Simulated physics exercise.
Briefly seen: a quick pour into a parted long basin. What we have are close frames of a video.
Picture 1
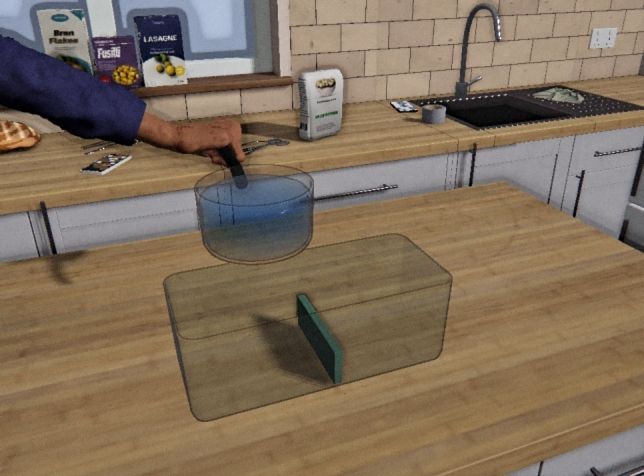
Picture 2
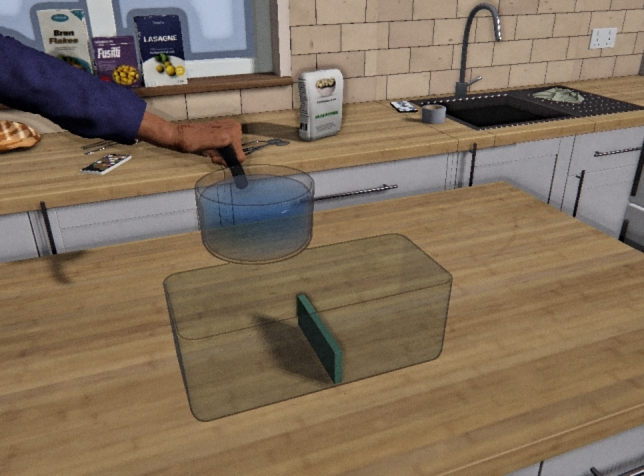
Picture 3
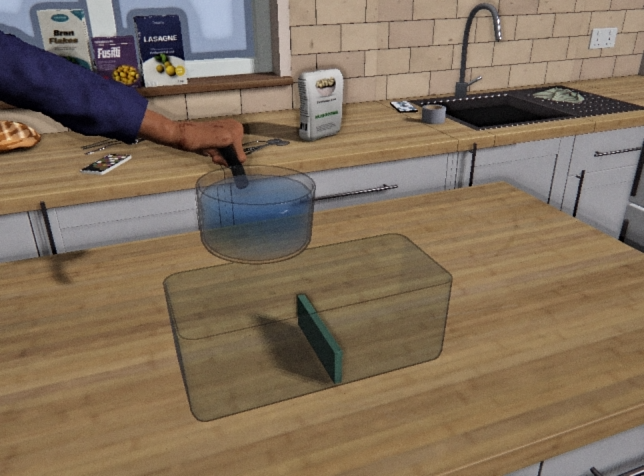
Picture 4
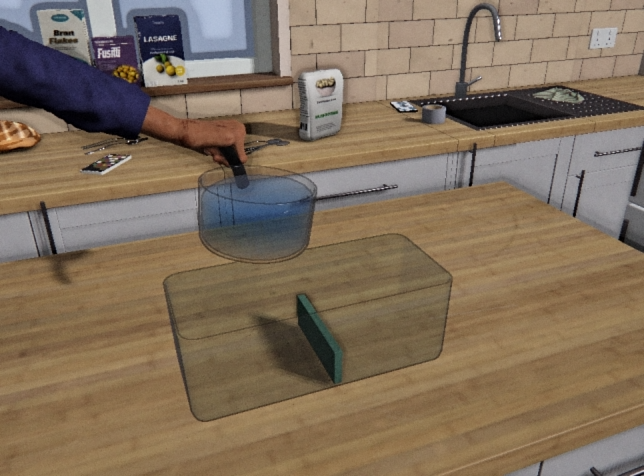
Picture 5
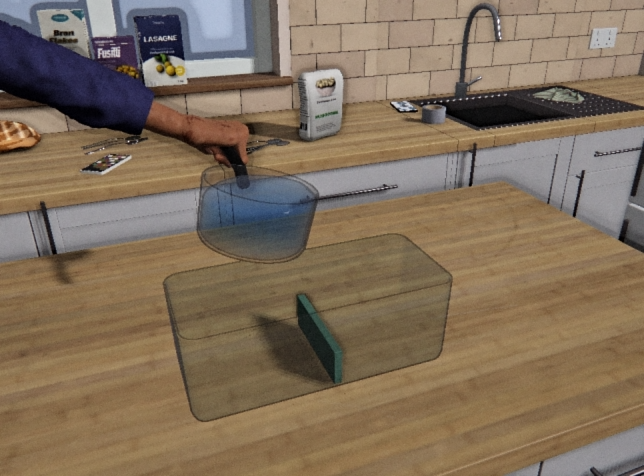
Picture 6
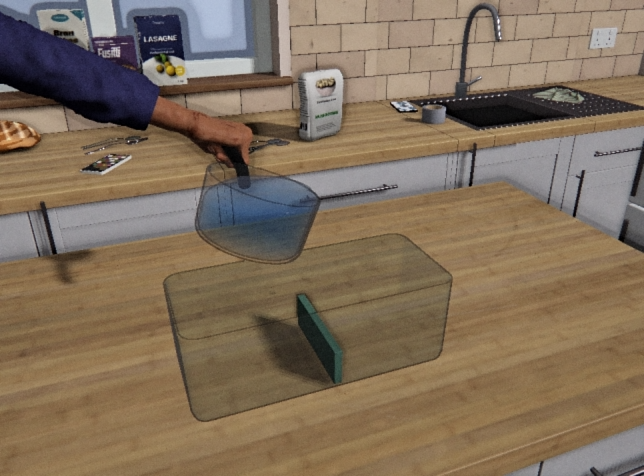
A hand tilts a clear pot of blue liquid rightward above a divided clear basin.
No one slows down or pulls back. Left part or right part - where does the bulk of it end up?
The right part.
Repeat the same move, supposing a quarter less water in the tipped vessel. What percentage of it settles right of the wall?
I'd put it at some 75 %.
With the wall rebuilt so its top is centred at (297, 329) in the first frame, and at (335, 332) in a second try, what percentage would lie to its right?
Roughly 95 per cent, and 60 per cent.
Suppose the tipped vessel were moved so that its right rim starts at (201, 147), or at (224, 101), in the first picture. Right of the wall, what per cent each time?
First place gives some 5 %, second place some 20 %.
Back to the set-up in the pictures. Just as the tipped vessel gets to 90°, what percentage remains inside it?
Remaining fraction: Approx. 35 %.
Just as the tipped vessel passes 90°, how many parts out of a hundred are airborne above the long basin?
That works out near 30 percent.
A moment on, the tilt is 90° and 34 per cent is still to pour, 0 is left of the wall and 34 right of it.
Next, the tilt is 120° and 2 per cent is still to pour, 14 is left of the wall and 80 right of it.
Then the tilt is 121° and 0 per cent is still to pour, 19 is left of the wall and 80 right of it.
Later the tilt is 121° and 0 per cent is still to pour, 19 is left of the wall and 80 right of it.
At rest 19 per cent lies left of the wall, 80 right of it and 1 outside.
